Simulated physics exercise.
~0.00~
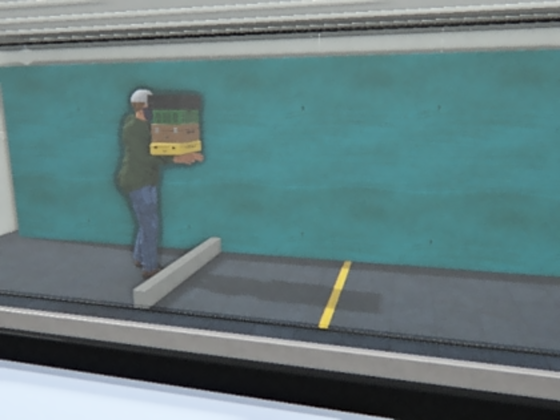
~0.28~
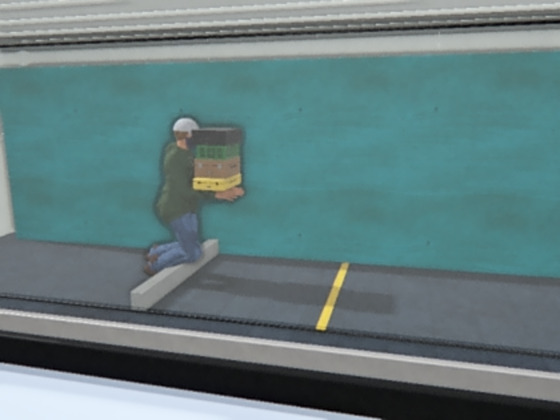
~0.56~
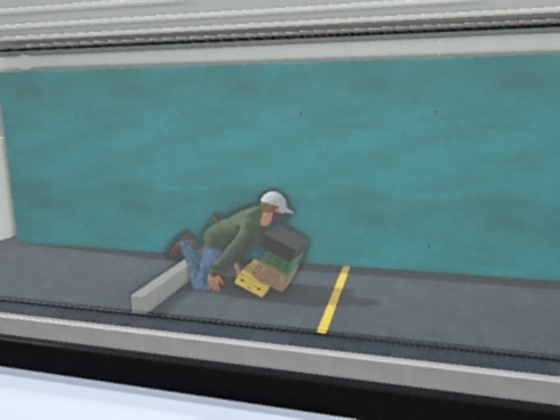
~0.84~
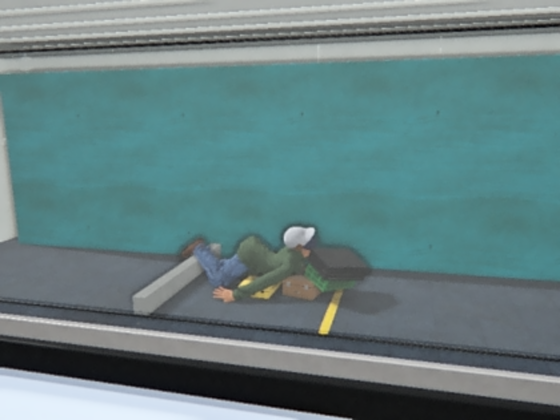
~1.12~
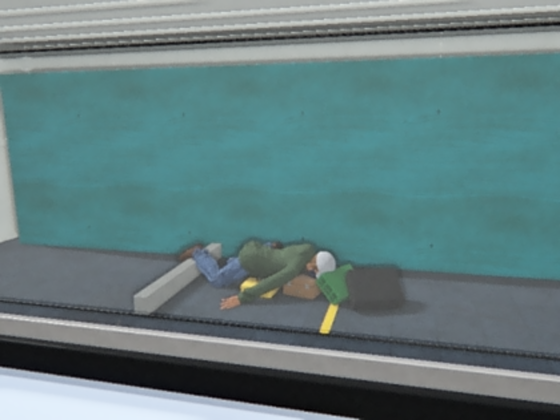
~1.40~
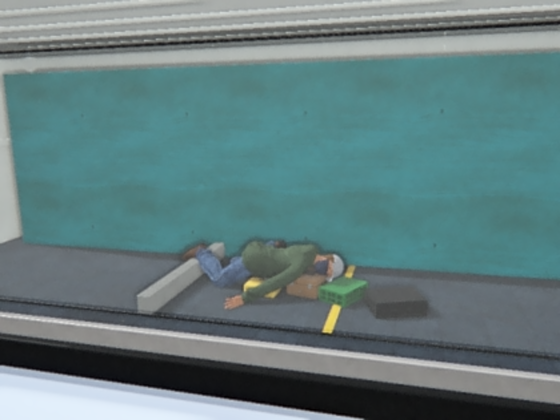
The footage shows a capped courier carrying stacked boxes tripping over a low rail and pitching forward to the right, ending sprawled face down with his head short of the yellow line while the black crate slides across it and the green one settles near it.
